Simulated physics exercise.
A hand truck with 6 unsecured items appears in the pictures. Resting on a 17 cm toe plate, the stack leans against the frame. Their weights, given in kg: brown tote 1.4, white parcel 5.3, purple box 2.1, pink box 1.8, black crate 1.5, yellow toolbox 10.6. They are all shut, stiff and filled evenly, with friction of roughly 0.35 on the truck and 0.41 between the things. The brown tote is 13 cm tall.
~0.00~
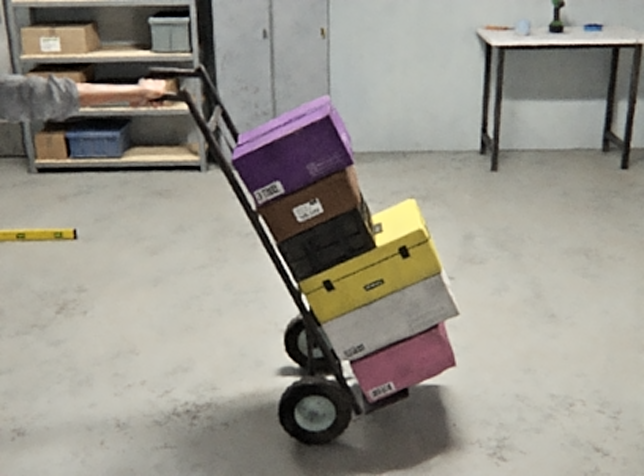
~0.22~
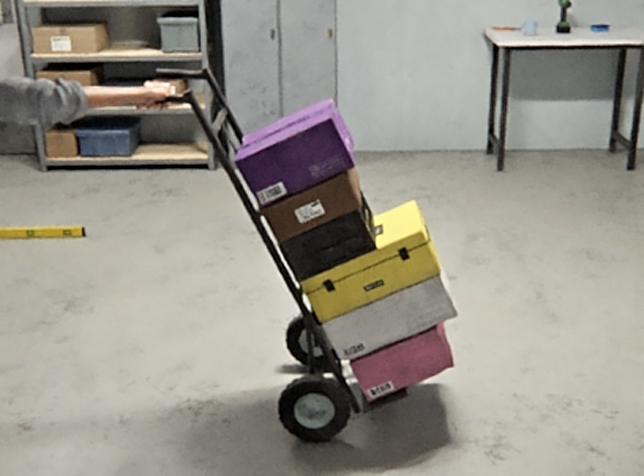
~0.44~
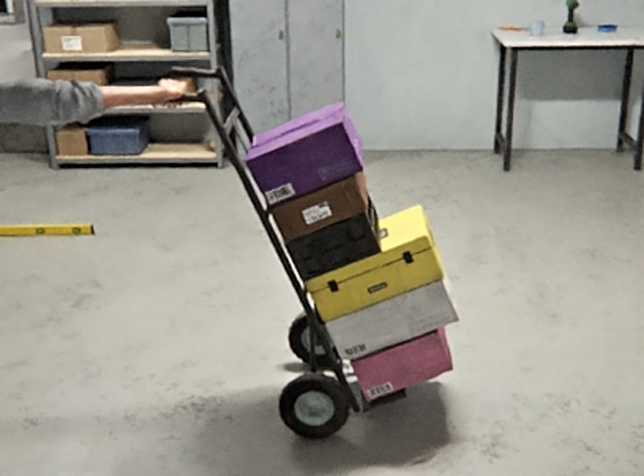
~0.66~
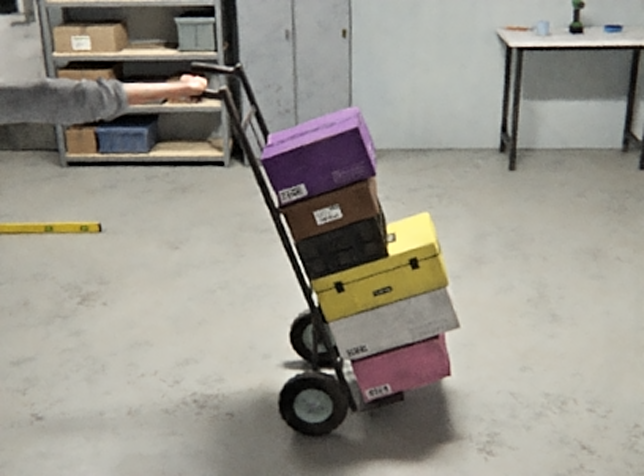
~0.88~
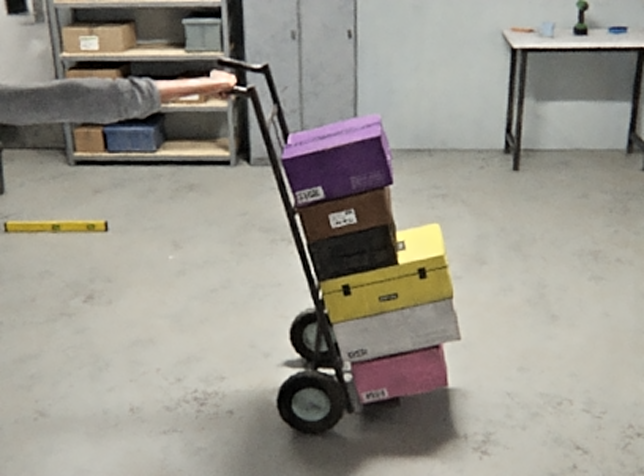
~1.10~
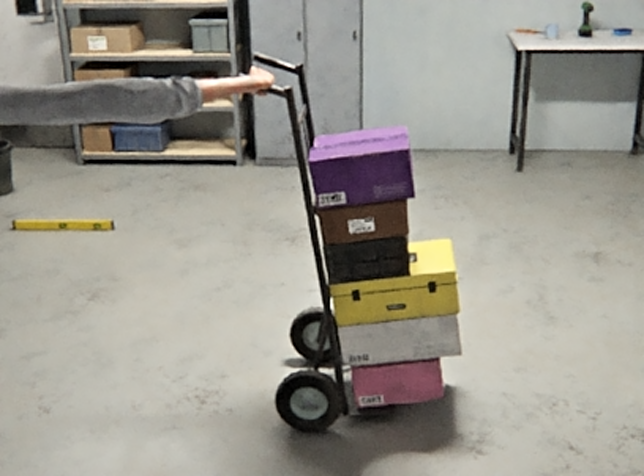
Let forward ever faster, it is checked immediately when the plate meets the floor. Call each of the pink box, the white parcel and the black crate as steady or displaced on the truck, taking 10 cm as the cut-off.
Pink box: Steady. White parcel: Steady. Black crate: Steady.
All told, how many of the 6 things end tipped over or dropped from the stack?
Total count: 0.
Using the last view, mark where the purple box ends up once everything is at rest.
Resting point, approx. (428, 177) px.
After 1.40 s, truck upright; black crate moved 3 cm near (396, 252); purple box moved 5 cm; brown tote moved 4 cm.
After 1.80 s, truck upright; black crate moved 4 cm near (397, 253); purple box moved 12 cm; brown tote moved 6 cm.
After 2.30 s, truck upright; black crate 5° off its base near (403, 252); white parcel 5° off its base near (411, 335); pink box 5° off its base near (399, 373).
In the end (2.9 s), not toppled but over 10 cm from the start, purple box; the other 5 under 10 cm from the start. In the last view, pink box near (398, 374), white parcel near (409, 336).
